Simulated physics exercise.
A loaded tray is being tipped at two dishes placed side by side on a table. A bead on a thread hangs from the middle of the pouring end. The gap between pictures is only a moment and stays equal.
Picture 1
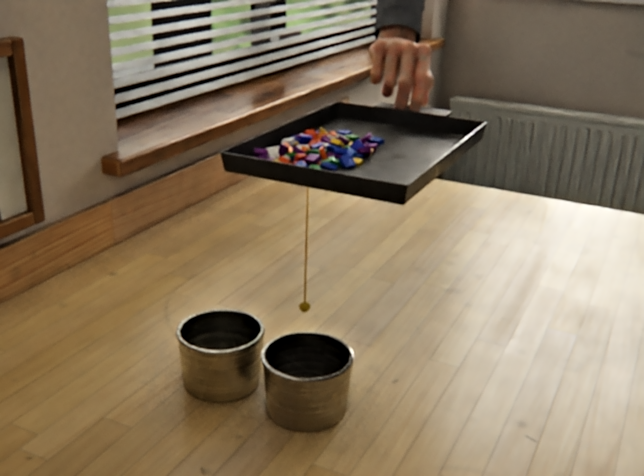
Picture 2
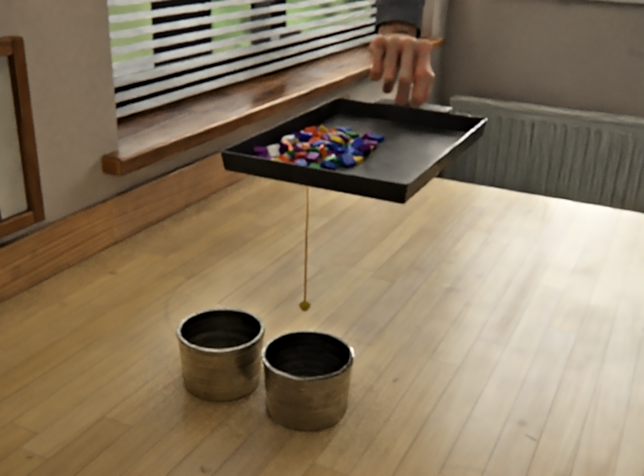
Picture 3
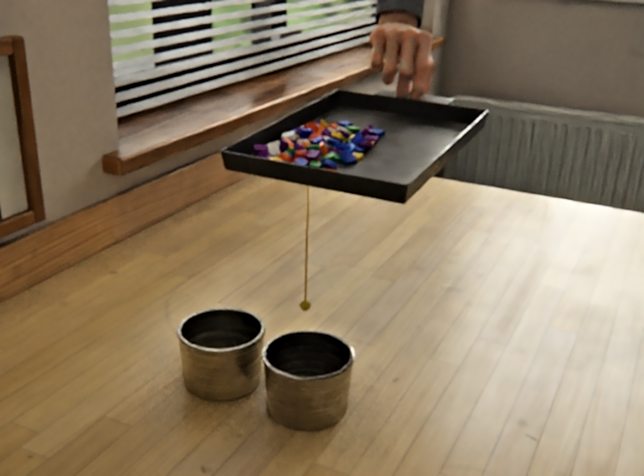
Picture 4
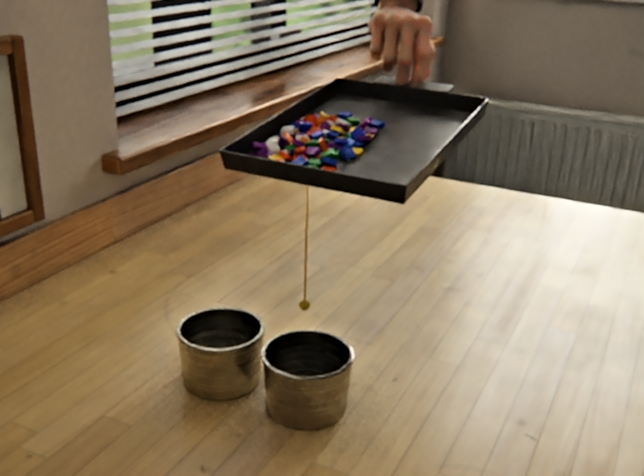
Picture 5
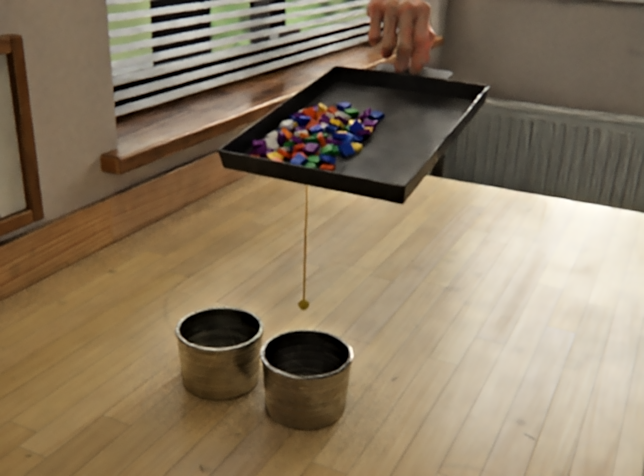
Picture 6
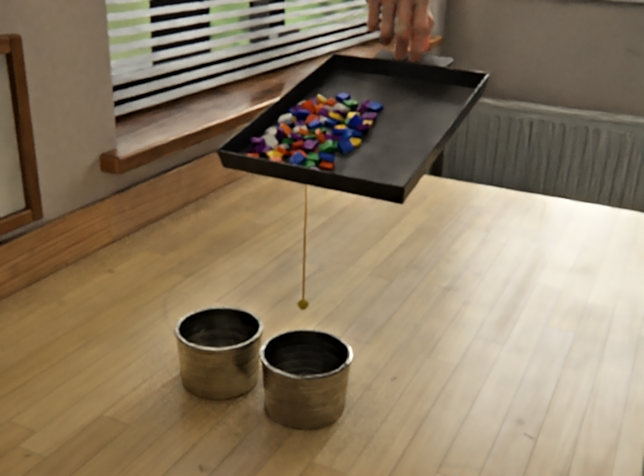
A hand raises the far side of a dark tray of colourful pieces above two dishes.
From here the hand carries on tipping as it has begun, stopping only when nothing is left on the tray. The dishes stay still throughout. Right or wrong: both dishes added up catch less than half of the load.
Wrong, they catch more than half.
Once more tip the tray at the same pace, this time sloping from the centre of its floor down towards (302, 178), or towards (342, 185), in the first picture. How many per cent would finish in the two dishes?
In order, some 70 % and some 70 %.
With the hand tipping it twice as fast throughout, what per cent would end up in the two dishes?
Roughly 70 percent.
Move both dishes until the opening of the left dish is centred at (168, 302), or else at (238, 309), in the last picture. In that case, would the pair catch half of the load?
Result, first setup: A minority share; second setup: A minority share.
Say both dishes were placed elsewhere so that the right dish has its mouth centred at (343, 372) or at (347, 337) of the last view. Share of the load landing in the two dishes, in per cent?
You'd get 60 in a hundred first and 20 in a hundred after that.
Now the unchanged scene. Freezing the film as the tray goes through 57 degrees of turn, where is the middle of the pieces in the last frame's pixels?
I'd put the middle of the pieces at roughly (284, 148).
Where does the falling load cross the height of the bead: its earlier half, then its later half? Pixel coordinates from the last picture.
I'd say around (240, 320) at first, then around (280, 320).
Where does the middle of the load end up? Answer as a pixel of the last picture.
(273, 385).
Just after the last frame, tray tipped steeply; every one on the tray.
A moment on, tray tipped right over; the larger part on the tray; just a few in the right dish; about a tenth in the left dish; about a tenth outside both; just a few in the air.
Further on, tray tipped past a quarter turn; roughly a third in the right dish; roughly a third in the left dish; roughly a quarter outside both.
When it is over, tray tipped past a quarter turn; roughly a third in the right dish; roughly a third in the left dish; roughly a quarter outside both.
